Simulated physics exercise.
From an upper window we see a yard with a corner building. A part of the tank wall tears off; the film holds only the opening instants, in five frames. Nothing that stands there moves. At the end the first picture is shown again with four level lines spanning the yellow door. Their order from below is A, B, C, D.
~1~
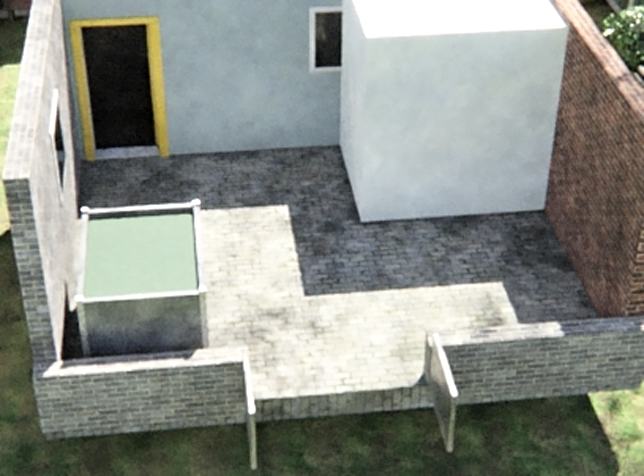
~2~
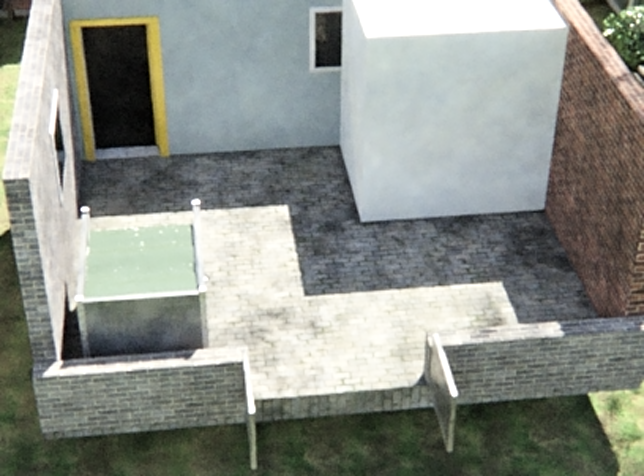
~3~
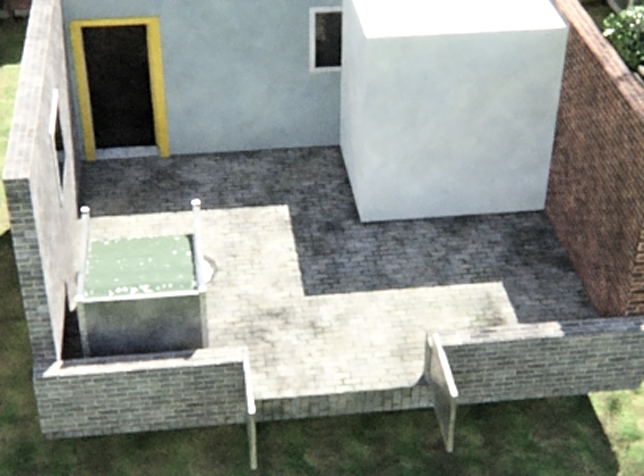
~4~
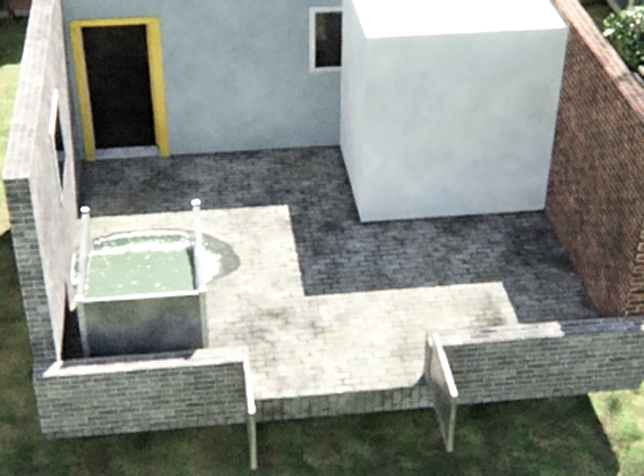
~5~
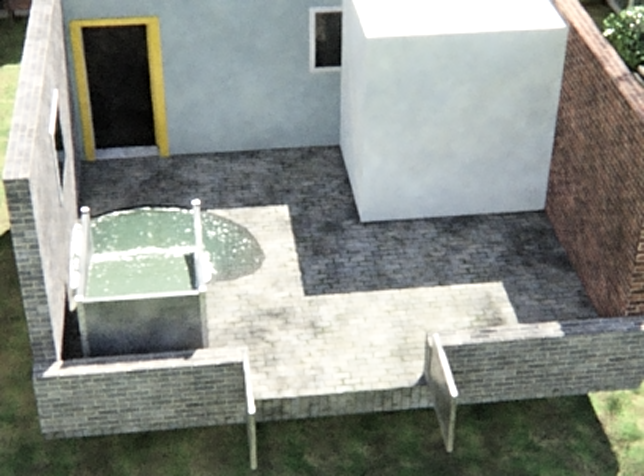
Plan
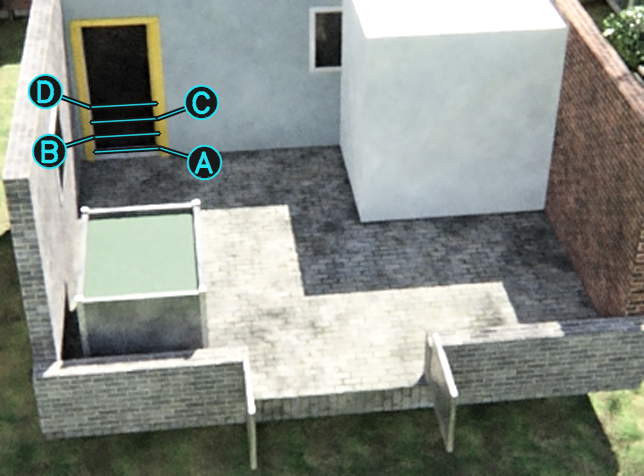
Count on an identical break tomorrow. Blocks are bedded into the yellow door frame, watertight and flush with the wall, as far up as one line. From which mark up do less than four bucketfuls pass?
It is C.
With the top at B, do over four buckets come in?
Yes.
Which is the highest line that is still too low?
The answer is B.
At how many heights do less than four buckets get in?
Two.
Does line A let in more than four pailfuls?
Yes, that goes wrong.
In cyan, A at (127, 150); B at (126, 135); C at (124, 120); D at (123, 105); from the bottom up A, B, C, D.
For line A, dozens of bucketfuls pour in.
For line B, about 11 bucketfuls get in.
For line C, a splash gets over, under a bucket.
For line D, nothing gets over.
